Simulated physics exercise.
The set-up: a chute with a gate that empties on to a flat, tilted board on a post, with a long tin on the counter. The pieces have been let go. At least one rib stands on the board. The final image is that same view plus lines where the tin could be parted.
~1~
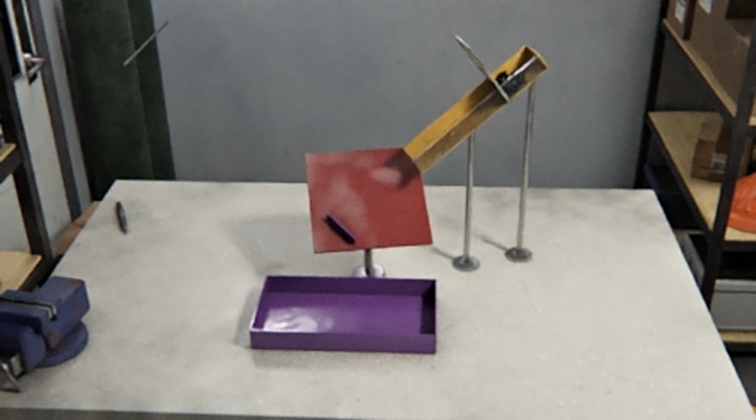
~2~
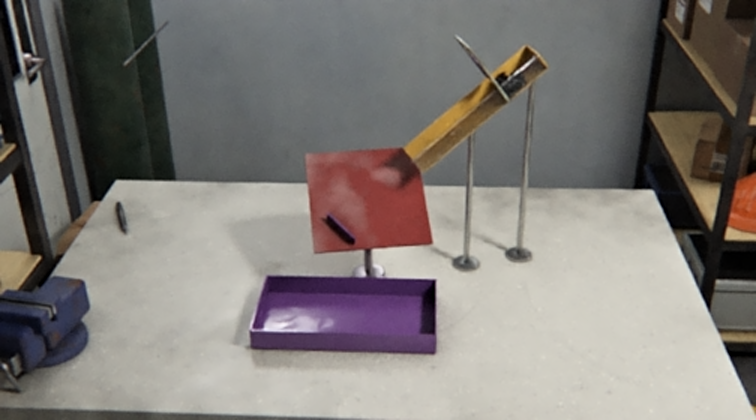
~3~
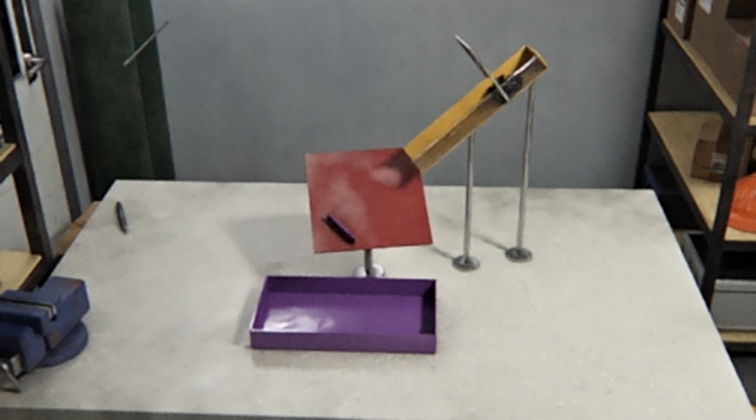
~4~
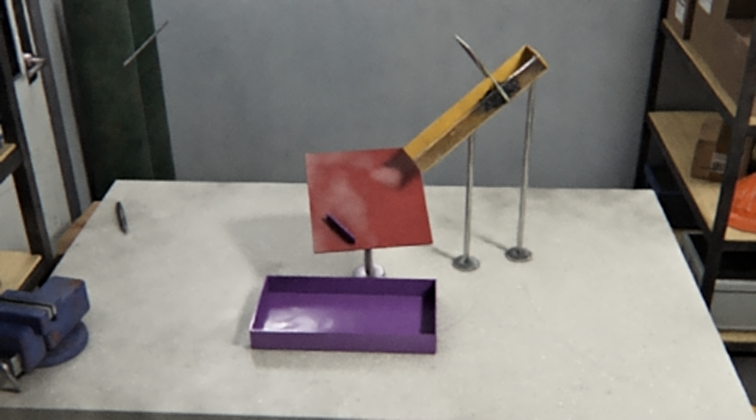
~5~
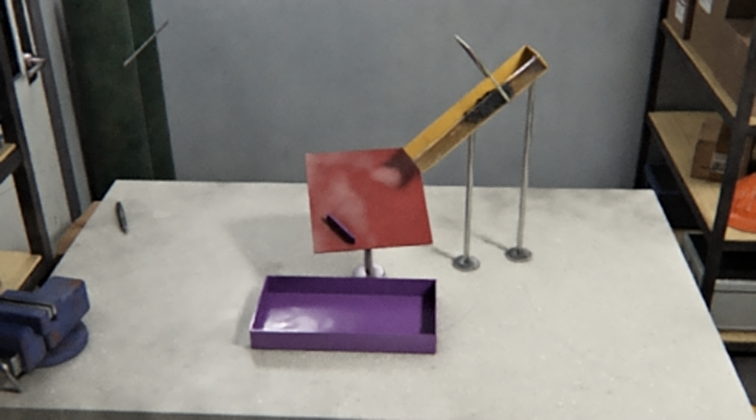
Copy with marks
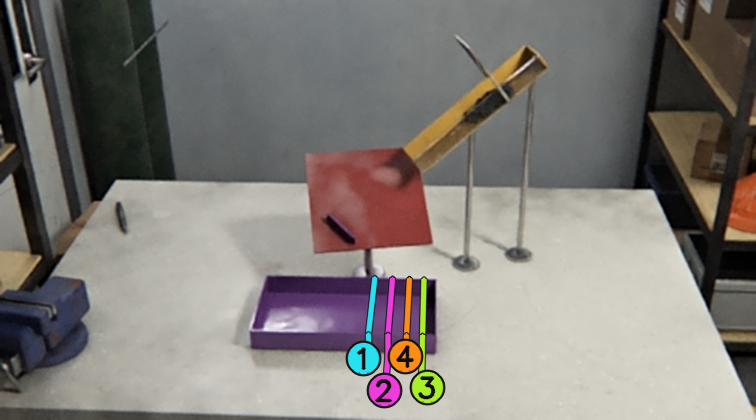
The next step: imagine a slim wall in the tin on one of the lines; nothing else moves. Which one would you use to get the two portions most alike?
Use line 1.
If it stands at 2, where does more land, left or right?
Left.
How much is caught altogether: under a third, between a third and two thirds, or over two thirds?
Over two thirds.
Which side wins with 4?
More lands on the left.
On the marked copy, line 1 crosses the front rim at (368, 333); line 2 crosses the front rim at (388, 334); line 3 crosses the front rim at (422, 335); line 4 crosses the front rim at (406, 334).
For line 1, of what is caught, about two thirds on the left of the divider, about a third on the right.
For line 2, of what is caught, nearly all on the left of the divider, a small part on the right.
For line 3, of what is caught, all on the left of the divider, none on the right.
For line 4, of what is caught, all on the left of the divider, none on the right.
